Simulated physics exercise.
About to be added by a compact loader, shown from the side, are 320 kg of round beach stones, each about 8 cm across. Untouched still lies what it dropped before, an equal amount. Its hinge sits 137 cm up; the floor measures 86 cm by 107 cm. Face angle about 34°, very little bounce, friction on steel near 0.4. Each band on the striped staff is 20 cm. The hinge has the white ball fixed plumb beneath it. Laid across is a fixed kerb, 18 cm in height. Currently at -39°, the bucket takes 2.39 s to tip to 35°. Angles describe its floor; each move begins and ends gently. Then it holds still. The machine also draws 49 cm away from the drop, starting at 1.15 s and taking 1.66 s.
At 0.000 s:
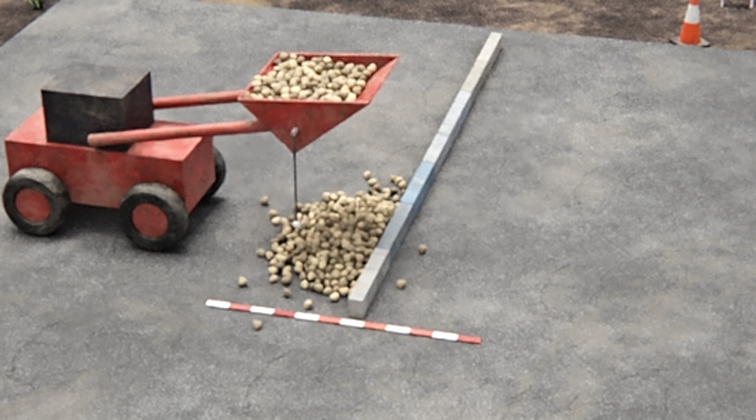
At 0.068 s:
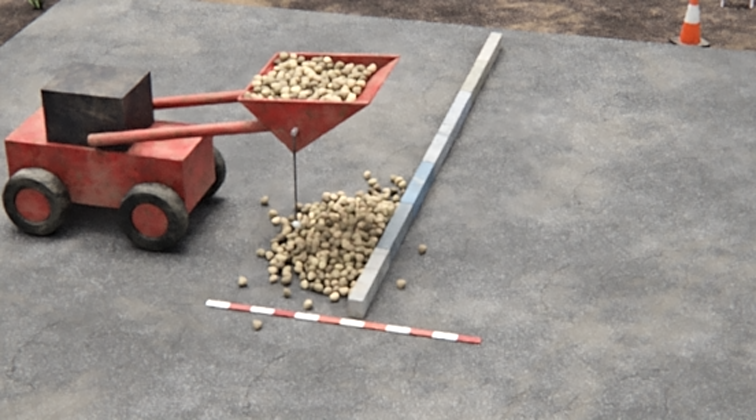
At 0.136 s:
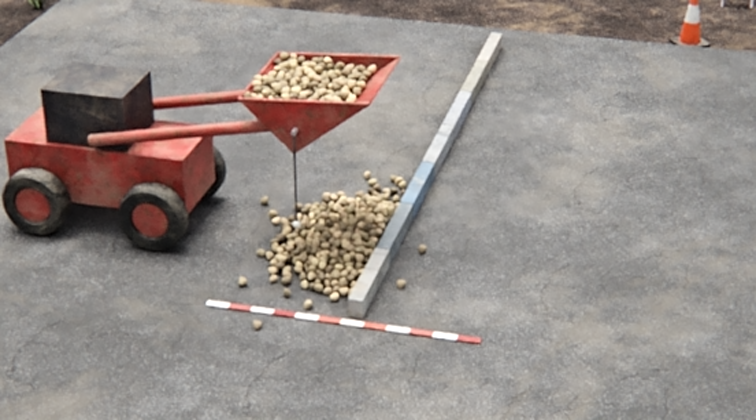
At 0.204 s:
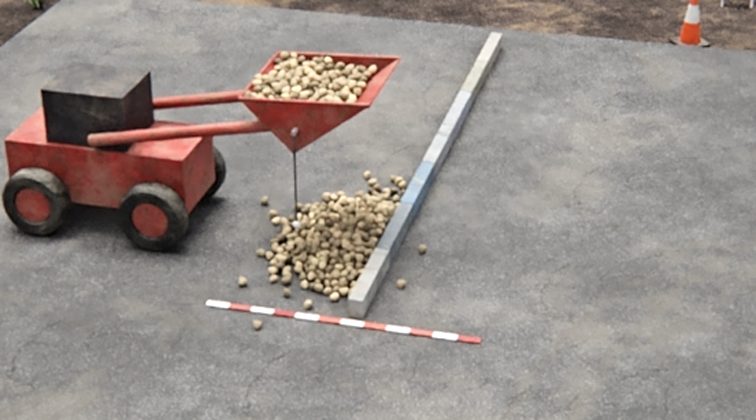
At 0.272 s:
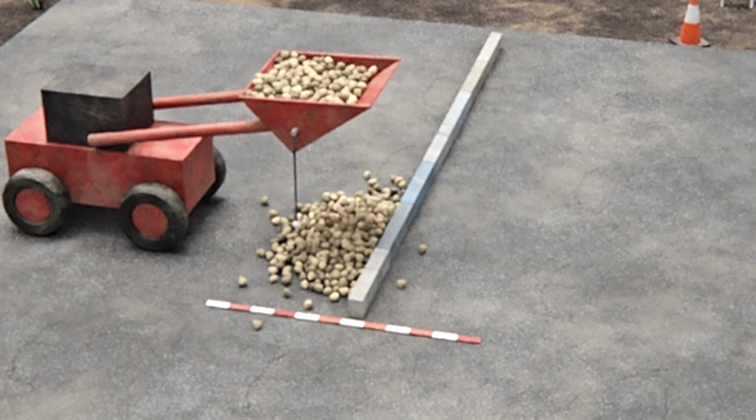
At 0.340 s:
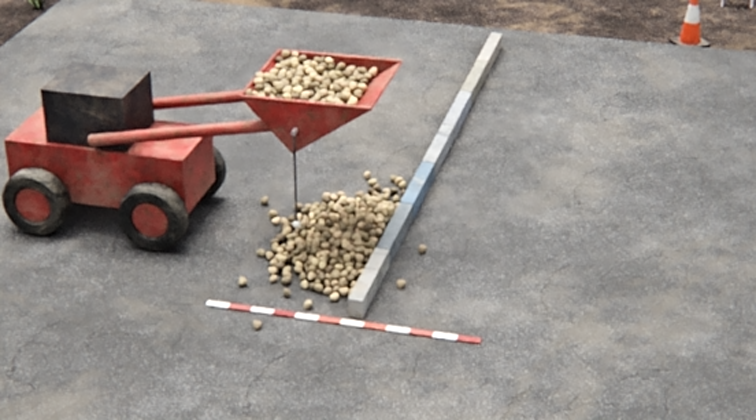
At first, a red loader on the left holds a bucket full of round, pale stones above a heap of similar stones lying against a long kerb on grey ground. Then the raised bucket tilts very slightly and its stones barely shift, while the loader and the heap below stay still.
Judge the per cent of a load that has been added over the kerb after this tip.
The added amount is roughly 32 per cent of a load.
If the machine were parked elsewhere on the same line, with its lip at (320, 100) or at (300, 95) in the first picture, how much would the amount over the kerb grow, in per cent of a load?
Close to 0 per cent, followed by close to 0 per cent.
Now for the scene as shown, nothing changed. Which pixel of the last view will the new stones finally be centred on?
Middle: Approx. (377, 231) px.
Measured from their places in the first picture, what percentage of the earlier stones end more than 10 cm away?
The answer is about 5 per cent.
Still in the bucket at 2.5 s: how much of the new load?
I'd say about 10 per cent.
After 1.8 s the floor is at 23°; in per cent of one load, 86 in the bucket, 114 on this side of the kerb, 1 over the kerb; the foremost stones are at (395, 198).
After 2.5 s the floor is at 35°; in per cent of one load, 10 in the bucket, 166 on this side of the kerb, 24 over the kerb; the foremost stones are at (477, 258).
After 3.3 s the floor is at 35°; in per cent of one load, 0 in the bucket, 168 on this side of the kerb, 32 over the kerb; the foremost stones are at (548, 274).
After 5.8 s the floor is at 35°; in per cent of one load, 0 in the bucket, 167 on this side of the kerb, 33 over the kerb; the foremost stones are at (552, 274). Net gain over the kerb, 32.
